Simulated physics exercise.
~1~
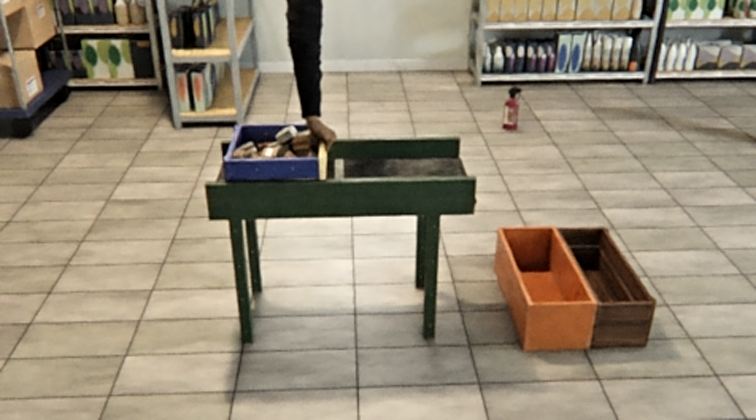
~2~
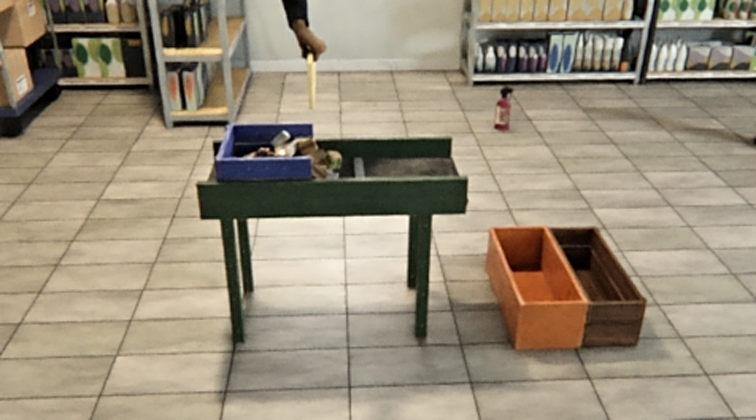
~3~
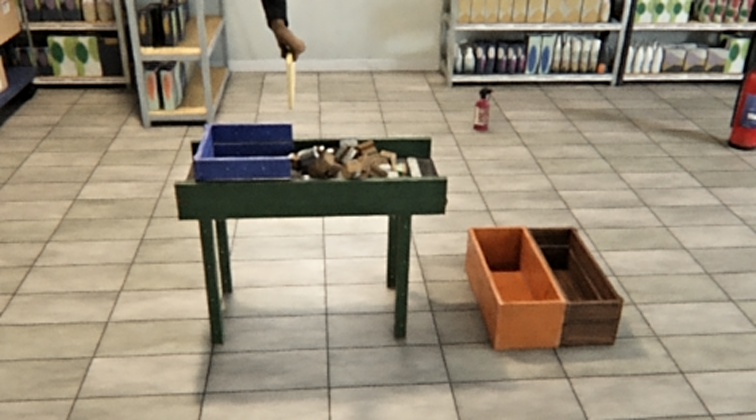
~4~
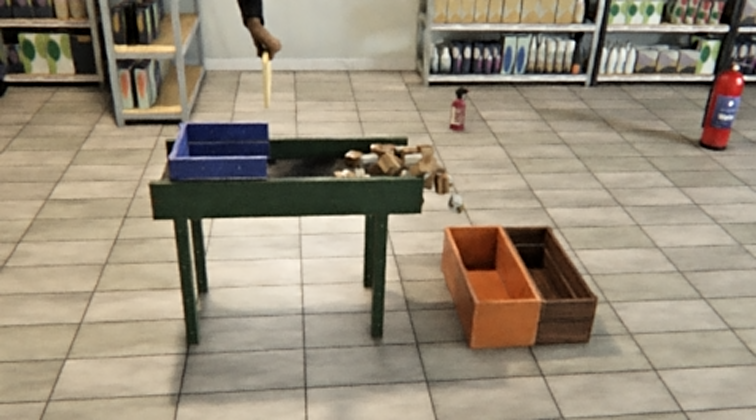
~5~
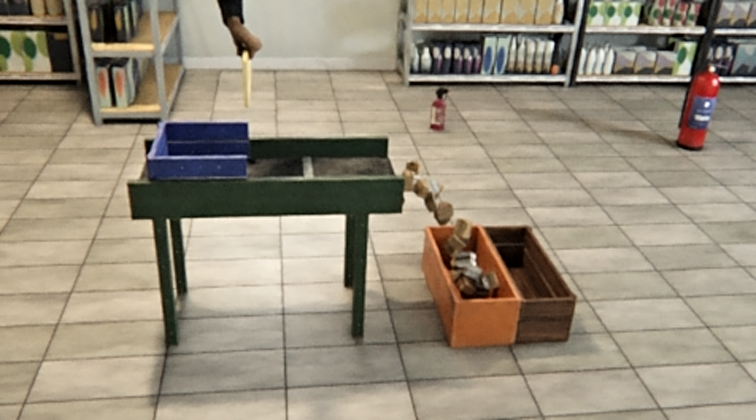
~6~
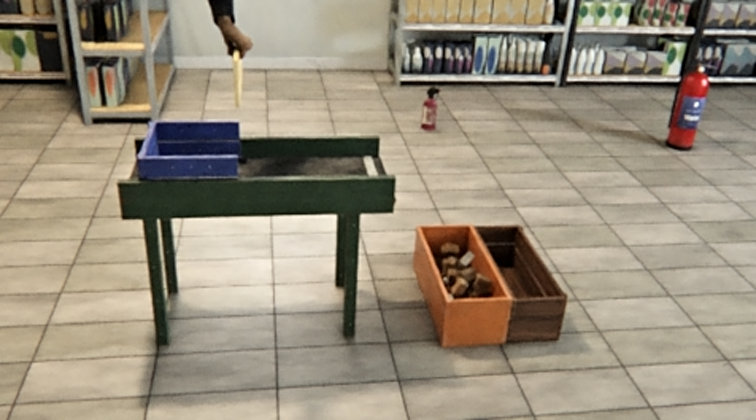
In the video, a hand lifts a gate from a blue pen on a green conveyor, and a loose pile of small brown parcels rides right along the belt, tumbles off the end and lands in the orange box, leaving the wooden bin beside it empty.
